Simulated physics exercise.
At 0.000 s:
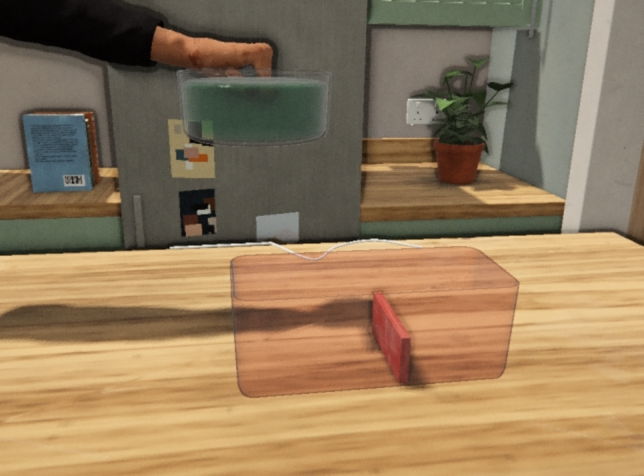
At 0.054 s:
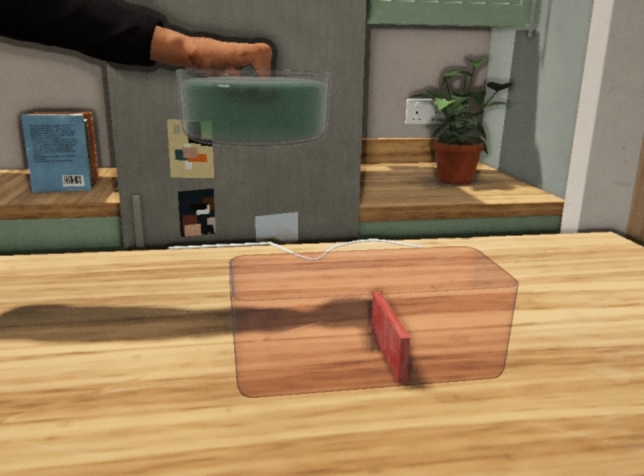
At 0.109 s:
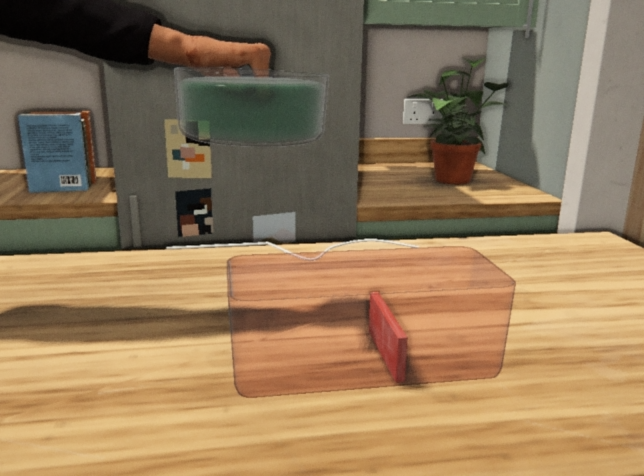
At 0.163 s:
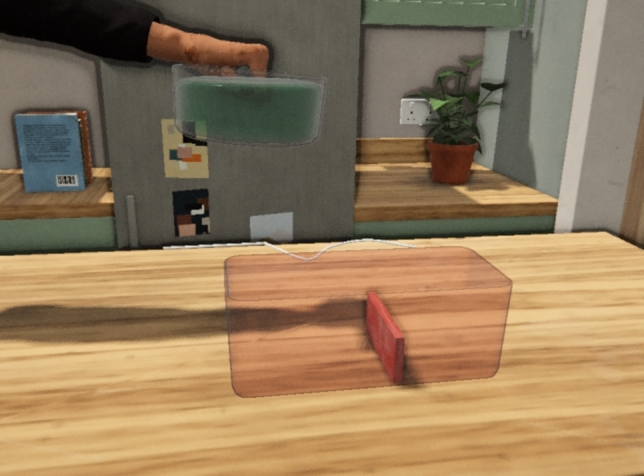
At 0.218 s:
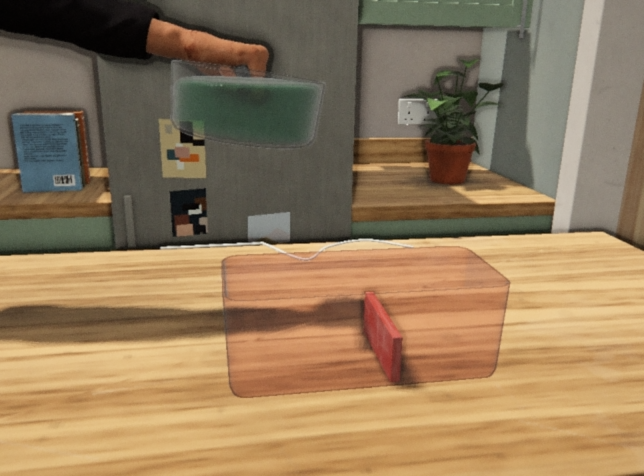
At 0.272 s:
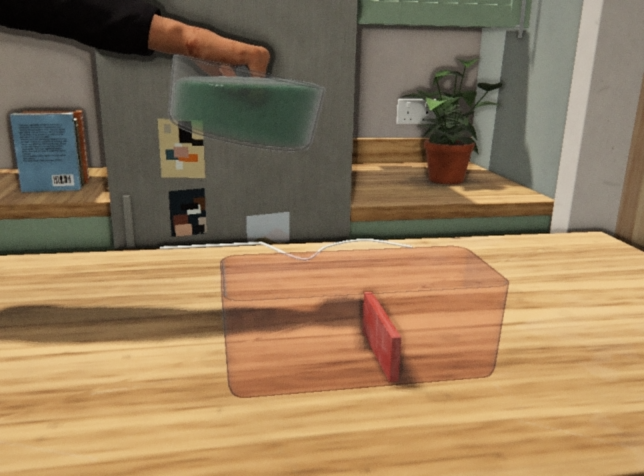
At first, a hand holds a clear container of green-tinted water level above a wooden table, where an empty, transparent reddish basin with a red upright wall inside sits. Then the hand gradually tilts the container slightly, its right side dipping lower, while the water stays inside and the basin remains empty.
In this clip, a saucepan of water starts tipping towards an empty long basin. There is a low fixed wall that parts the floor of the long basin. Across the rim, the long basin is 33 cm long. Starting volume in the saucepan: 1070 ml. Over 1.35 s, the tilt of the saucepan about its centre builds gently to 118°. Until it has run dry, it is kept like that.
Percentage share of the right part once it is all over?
49 per cent.
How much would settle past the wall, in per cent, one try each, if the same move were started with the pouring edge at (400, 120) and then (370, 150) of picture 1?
Around 85 per cent first, around 70 per cent next.
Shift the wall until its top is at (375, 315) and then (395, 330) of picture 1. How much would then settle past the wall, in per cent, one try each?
The first try gives 65 percent and the second 45 percent.
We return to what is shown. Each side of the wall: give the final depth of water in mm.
I'd say close to 20 mm on the left, close to 30 mm on the right.
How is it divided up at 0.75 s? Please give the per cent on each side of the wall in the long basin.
I'd say some 7 on the left and some 12 on the right.
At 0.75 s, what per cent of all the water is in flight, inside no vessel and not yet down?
Some 42 per cent, I reckon.
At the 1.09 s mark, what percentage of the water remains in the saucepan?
About 4 percent.
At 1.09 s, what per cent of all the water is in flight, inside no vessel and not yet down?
Something like 8 per cent of the total.
Then, 0.75 s in, the tilt is 69° and 39 per cent is still to pour, 7 is left of the wall and 13 right of it.
Then, 1.09 s in, the tilt is 108° and 4 per cent is still to pour, 40 is left of the wall and 48 right of it.
Then, 1.46 s in, the tilt is 118° and 0 per cent is still to pour, 50 is left of the wall and 49 right of it.
Then, 1.85 s in, the tilt is 118° and 0 per cent is still to pour, 50 is left of the wall and 49 right of it.
Finally, 50 per cent lies left of the wall, 49 right of it and 1 outside.
